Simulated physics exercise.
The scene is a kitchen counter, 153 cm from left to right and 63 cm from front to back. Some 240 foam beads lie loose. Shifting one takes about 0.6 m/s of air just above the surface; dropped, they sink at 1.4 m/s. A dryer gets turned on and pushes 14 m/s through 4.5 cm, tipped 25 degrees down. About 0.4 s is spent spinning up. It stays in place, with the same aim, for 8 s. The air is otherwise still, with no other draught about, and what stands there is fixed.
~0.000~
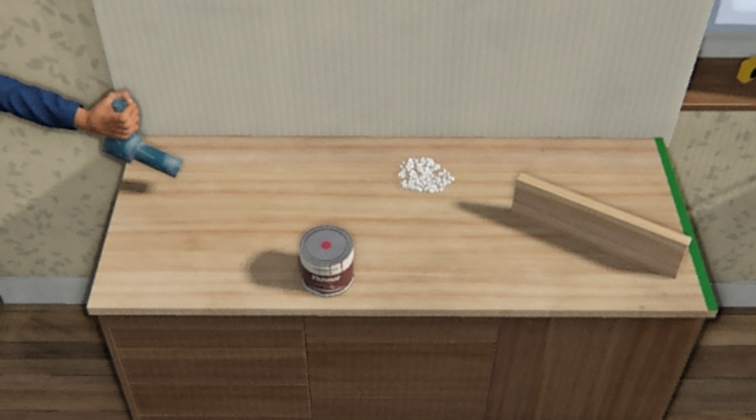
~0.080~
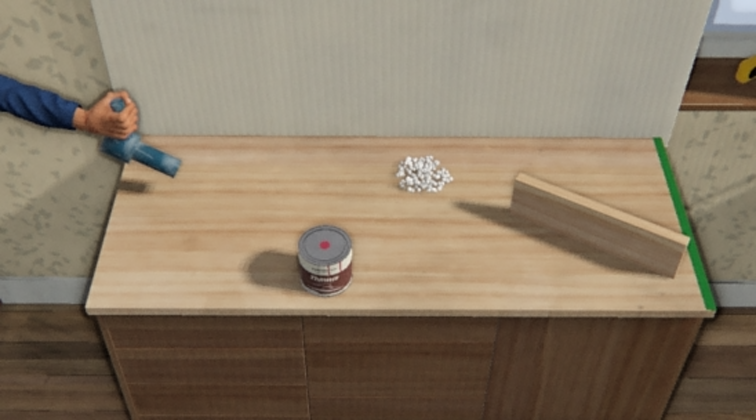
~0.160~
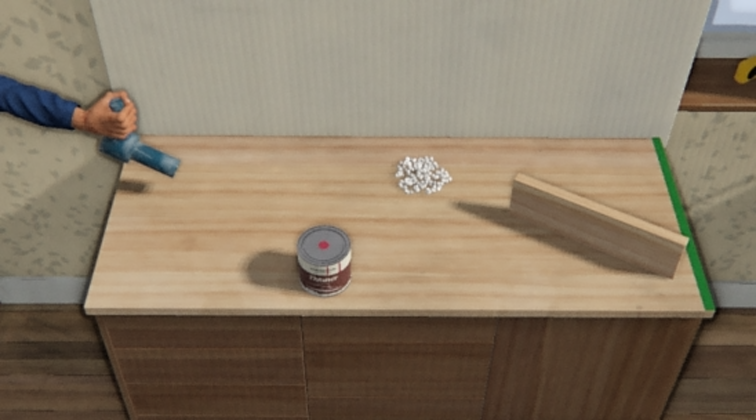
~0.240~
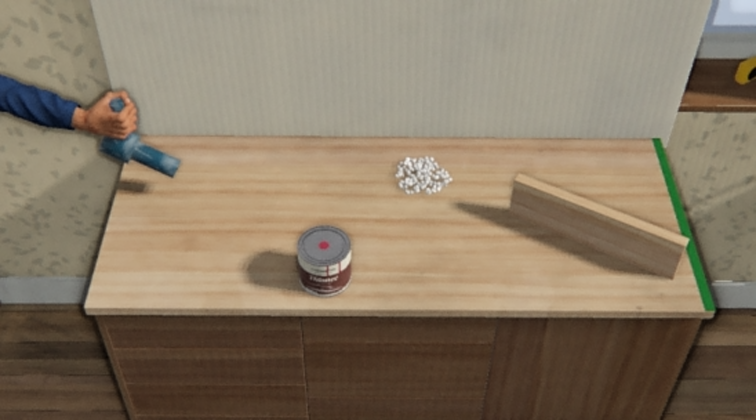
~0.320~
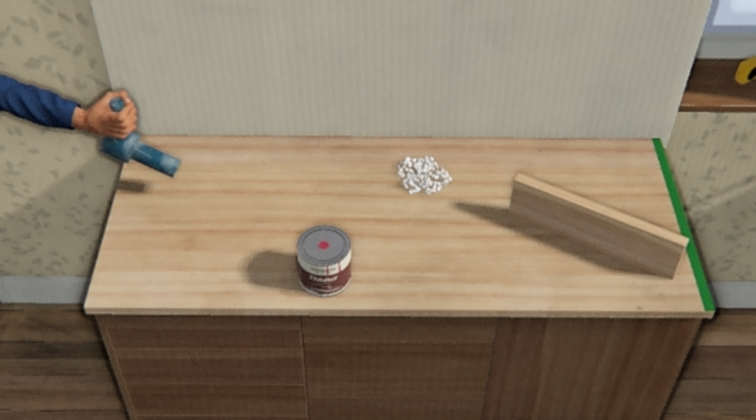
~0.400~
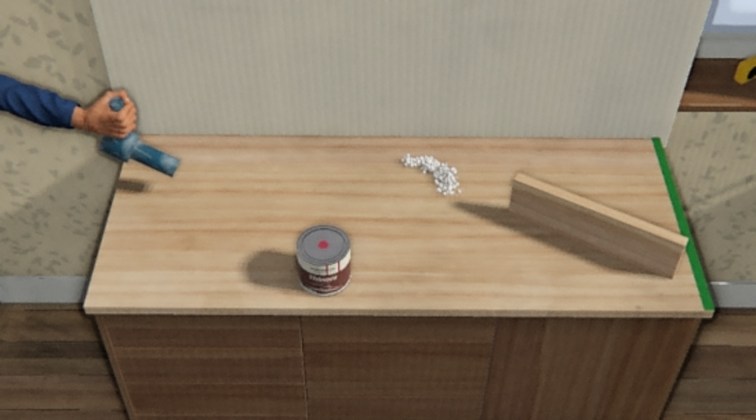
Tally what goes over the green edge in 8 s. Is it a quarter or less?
No, it is above a quarter.
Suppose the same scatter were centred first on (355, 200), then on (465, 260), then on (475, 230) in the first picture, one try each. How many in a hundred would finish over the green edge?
Roughly 80 %, then 5 %, then 50 %.
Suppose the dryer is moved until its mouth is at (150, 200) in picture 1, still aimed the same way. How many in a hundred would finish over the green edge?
You'd be looking at something like 100 in a hundred.
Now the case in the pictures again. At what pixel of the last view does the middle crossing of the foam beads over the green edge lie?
Median crossing point, approx. (670, 169).
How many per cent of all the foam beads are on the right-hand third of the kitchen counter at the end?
Near 0 per cent at the end.
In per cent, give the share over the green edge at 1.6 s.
I'd put it at some 100 %.
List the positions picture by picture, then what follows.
In the first frame, the middle of the foam beads is near (424, 178), none has stirred yet and the mouth of the dryer is at (179, 170).
In the second frame, the middle of the foam beads is near (422, 177), none has stirred yet and the green edge is centred on (686, 216).
In the third frame, the middle of the foam beads is near (421, 177), none has stirred yet, the top of a tin is at (324, 245) and the top of a board is at (599, 208).
In the fourth frame, the middle of the foam beads is near (422, 177) and none has stirred yet.
In the fifth frame, the middle of the foam beads is near (422, 177) and none has stirred yet.
In the sixth frame, the middle of the foam beads is near (440, 173), the farthest in sight from the dryer is at (459, 192) and about 70 % have left their places.
After 1.6 s, 0 % are on the move or not yet settled, 100 % are over the green edge.
After 2.6 s, 0 % are on the move or not yet settled, 100 % are over the green edge.
After 4.4 s, 0 % are on the move or not yet settled, 100 % are over the green edge.
After 8.0 s, at the end, 100 % are over the green edge.
